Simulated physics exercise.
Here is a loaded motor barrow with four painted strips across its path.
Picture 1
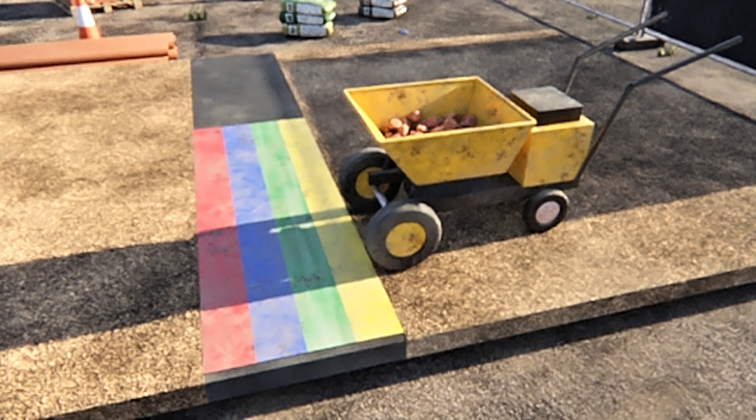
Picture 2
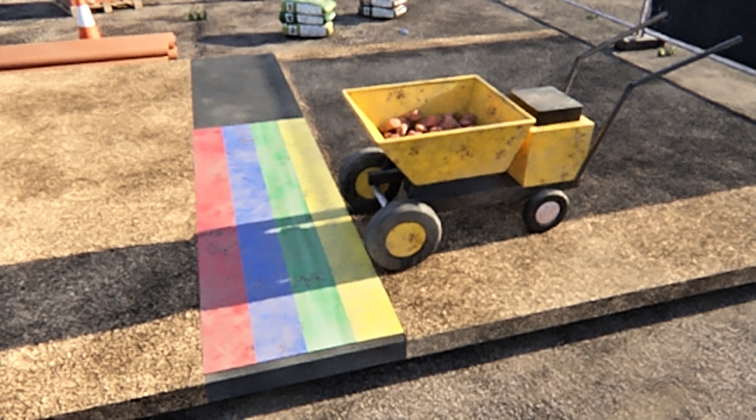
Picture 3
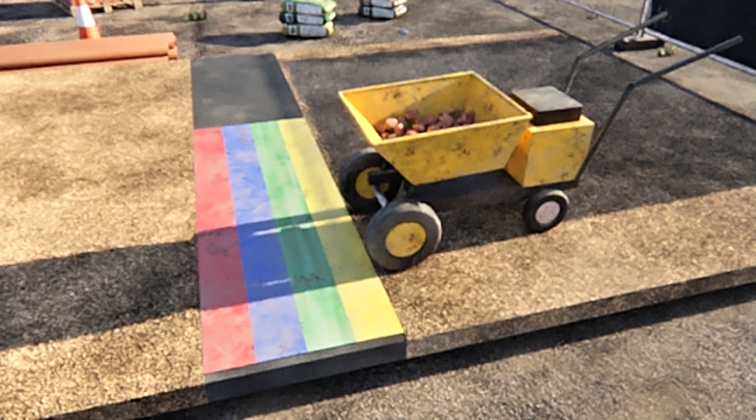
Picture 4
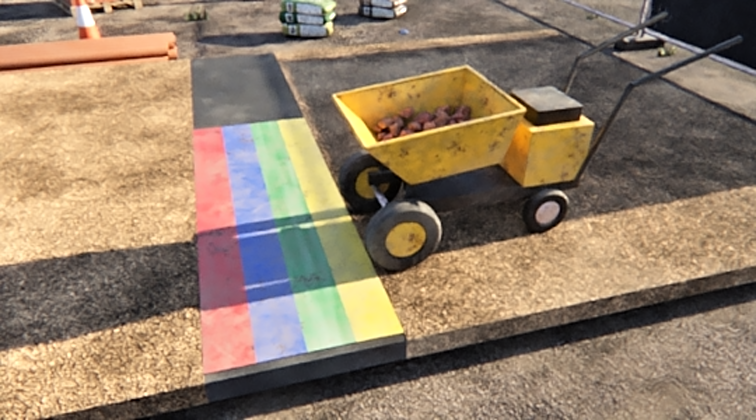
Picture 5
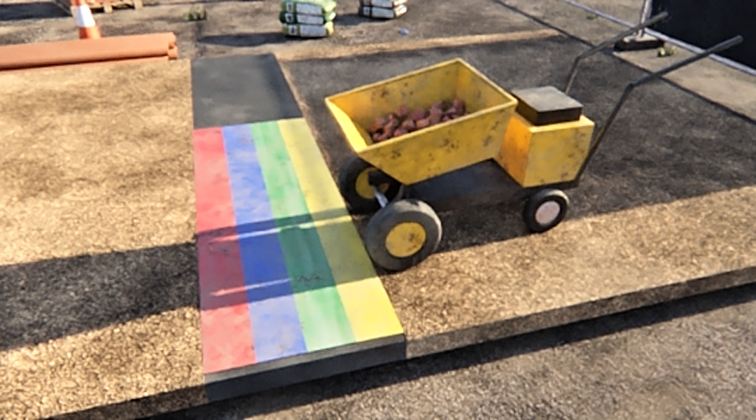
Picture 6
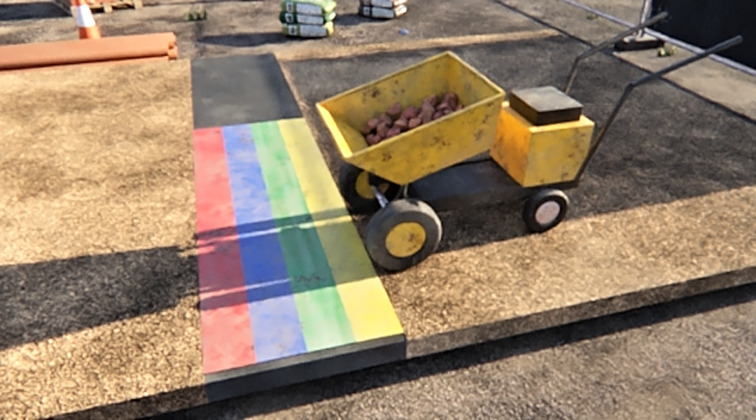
In this clip, a yellow motor barrow loaded with reddish lumps of rubble stands beside a board painted with red, blue, green and yellow strips, and its skip gradually tilts forward to the left while the wheels stay still.
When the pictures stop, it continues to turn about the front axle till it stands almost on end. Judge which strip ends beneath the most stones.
Beneath the most stones: The blue strip.
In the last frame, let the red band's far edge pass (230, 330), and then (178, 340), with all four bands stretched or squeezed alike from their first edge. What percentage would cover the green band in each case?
Near 0 and 20 in a hundred.
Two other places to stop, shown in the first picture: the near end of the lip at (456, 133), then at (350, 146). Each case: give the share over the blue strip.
10 %, then 20 %.
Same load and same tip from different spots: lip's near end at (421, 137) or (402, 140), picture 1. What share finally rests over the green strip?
50 and 30 percent, in that order.
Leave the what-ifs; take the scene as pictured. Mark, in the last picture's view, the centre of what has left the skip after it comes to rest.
I'd place the middle at about (248, 254).
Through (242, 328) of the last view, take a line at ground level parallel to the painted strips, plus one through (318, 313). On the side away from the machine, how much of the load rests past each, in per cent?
Around 30 in a hundred for the first, 100 in a hundred for the second.
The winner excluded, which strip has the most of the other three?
Second place goes to that red strip.
Just after the last frame, skip tipped steeply; every one in the skip.
A moment on, skip tipped right over; the larger part in the skip; roughly a quarter over the blue strip.
Further on, skip tipped right over; about a tenth in the skip; roughly half over the blue strip; roughly a quarter over the red strip; about a tenth off the paint.
When it is over, skip tipped right over; just a few in the skip; not one over the yellow strip; about a tenth over the green strip; roughly half over the blue strip; roughly a quarter over the red strip; about a tenth off the paint.
